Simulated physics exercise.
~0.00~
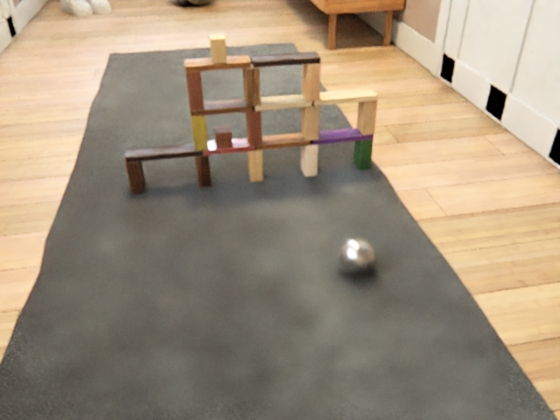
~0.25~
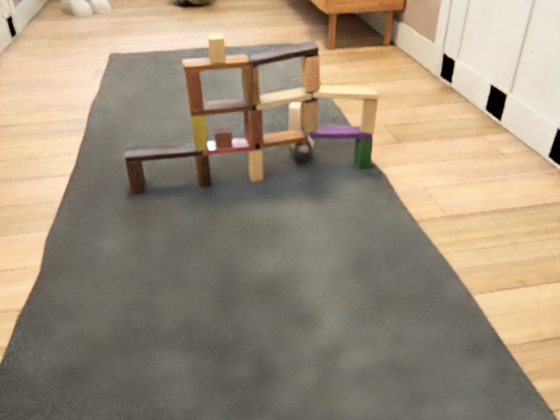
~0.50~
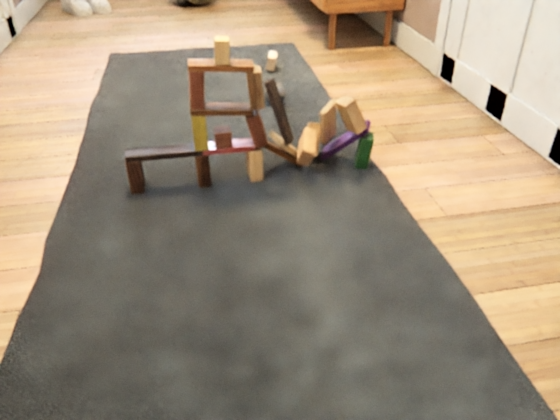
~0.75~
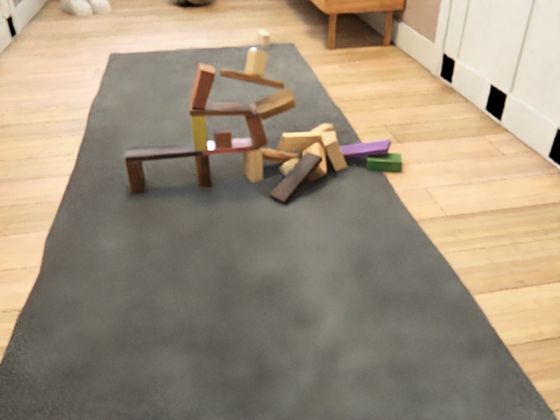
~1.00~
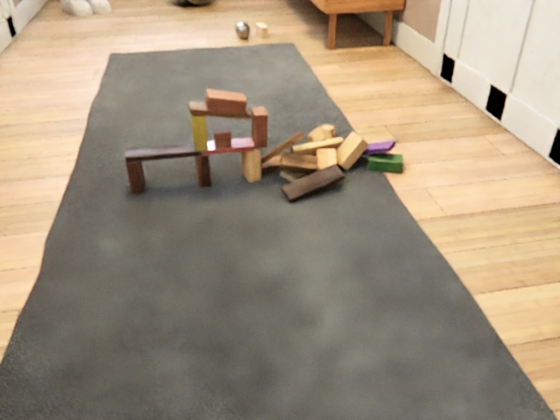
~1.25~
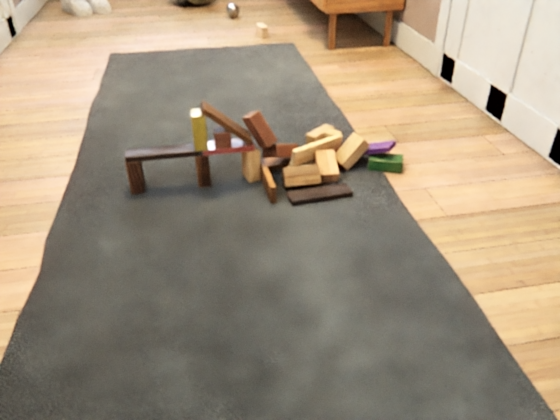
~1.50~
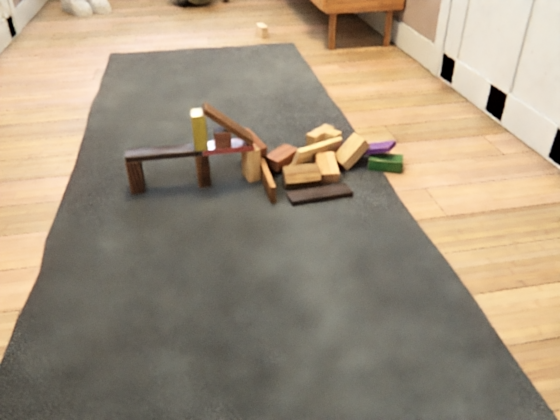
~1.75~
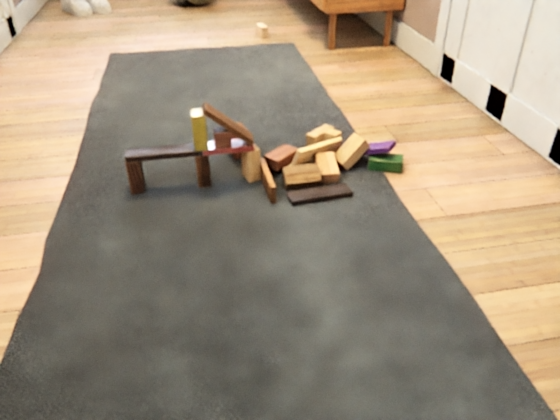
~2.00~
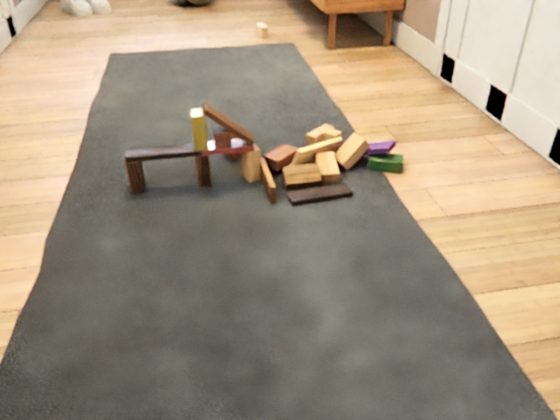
A three-storey structure of loose wooden posts and planks stands on a long dark grey mat over a pale wood floor, seen from slightly above by a still camera. It has a yellow post and red plank near its middle, a purple plank and green post at the right, and a silver ball in front. The ball rolls away from the viewer into a lower post, knocking it loose. The right side collapses, the green post topples, and the upper storeys tumble rightward as the ball rolls off beyond the mat. Finally, the yellow post and low left section still stand beside a heap of blocks.
